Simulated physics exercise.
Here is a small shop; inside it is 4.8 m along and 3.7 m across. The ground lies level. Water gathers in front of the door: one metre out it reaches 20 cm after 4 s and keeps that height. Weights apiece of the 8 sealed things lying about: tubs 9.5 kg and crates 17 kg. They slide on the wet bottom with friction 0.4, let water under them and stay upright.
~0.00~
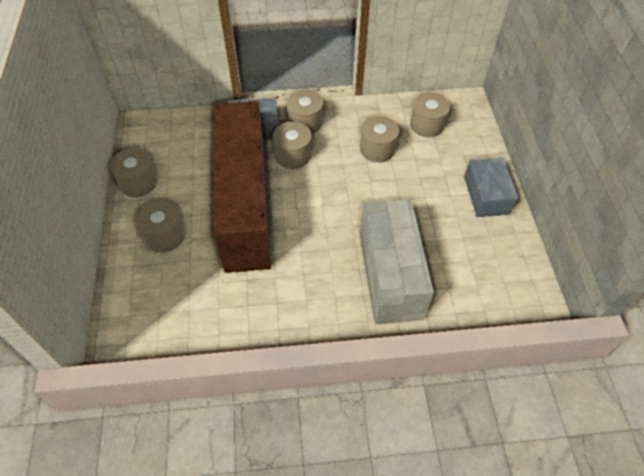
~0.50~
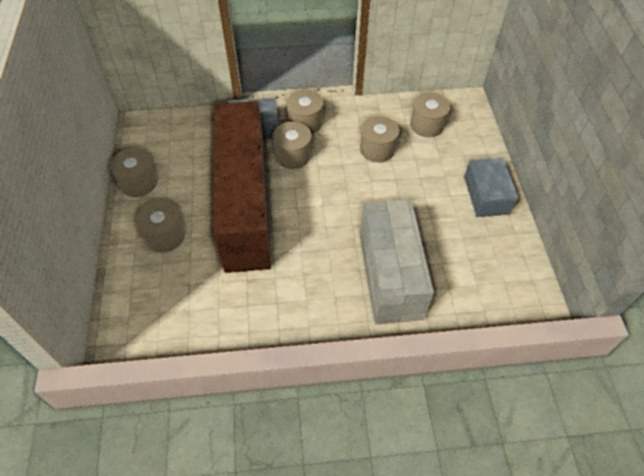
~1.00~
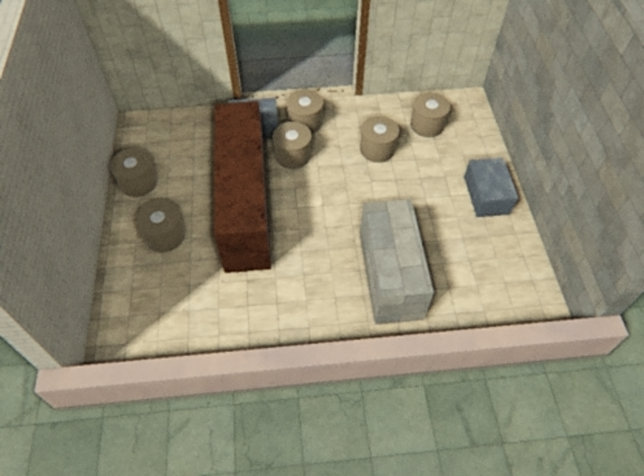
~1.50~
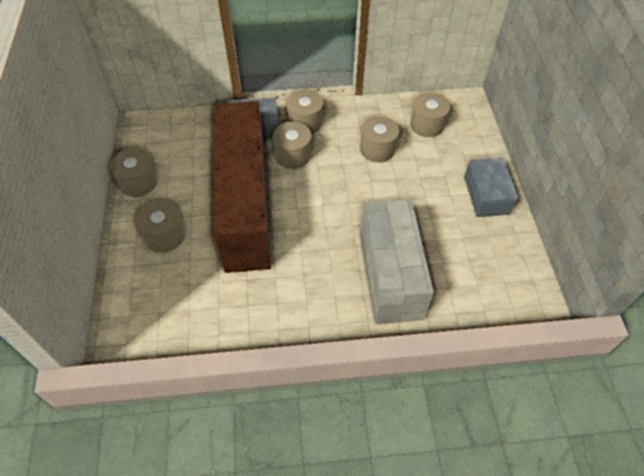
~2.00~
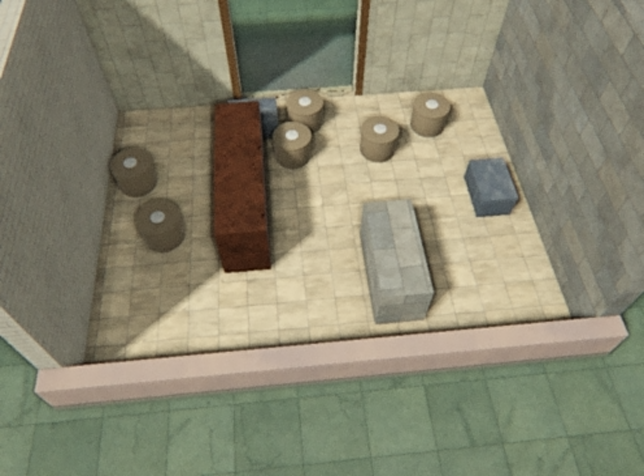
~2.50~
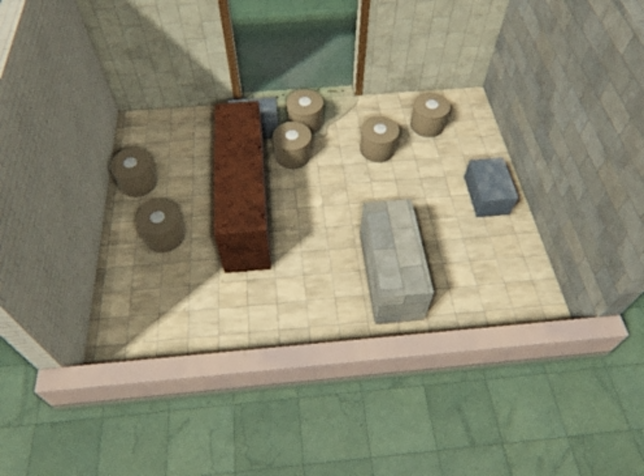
At the start, brown round tubs, a long reddish block, a pale block and a small blue-grey one stand on a tiled floor inside low walls, with grey paving outside. Then the paving outside turns green, and the doorway's grey ground gradually becomes greener too, while nothing inside moves.
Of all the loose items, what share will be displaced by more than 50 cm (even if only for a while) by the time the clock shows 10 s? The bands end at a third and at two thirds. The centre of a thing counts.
Share: From one to two thirds.
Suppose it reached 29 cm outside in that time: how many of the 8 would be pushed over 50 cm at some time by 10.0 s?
Then 8.
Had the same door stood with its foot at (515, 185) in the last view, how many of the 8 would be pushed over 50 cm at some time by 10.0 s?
In that case 5 of them.
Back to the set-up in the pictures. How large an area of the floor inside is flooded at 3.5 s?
Roughly 2.0 m2.
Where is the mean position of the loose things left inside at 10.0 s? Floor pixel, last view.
At about (333, 181).
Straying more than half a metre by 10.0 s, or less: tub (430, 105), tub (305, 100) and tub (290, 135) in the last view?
In that order: Under, past it, more.
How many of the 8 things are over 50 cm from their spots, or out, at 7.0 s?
By then 3.
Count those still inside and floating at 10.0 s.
At that moment 5.
After 3.5 s 0 of 8 are over 50 cm from their spots; 0 afloat.
After 4.5 s 2 of 8 are over 50 cm from their spots; 0 afloat.
After 7.0 s 3 of 8 are over 50 cm from their spots; 1 afloat.
After 10.0 s 3 of 8 are over 50 cm from their spots, and 3 have been at some point; 5 afloat.
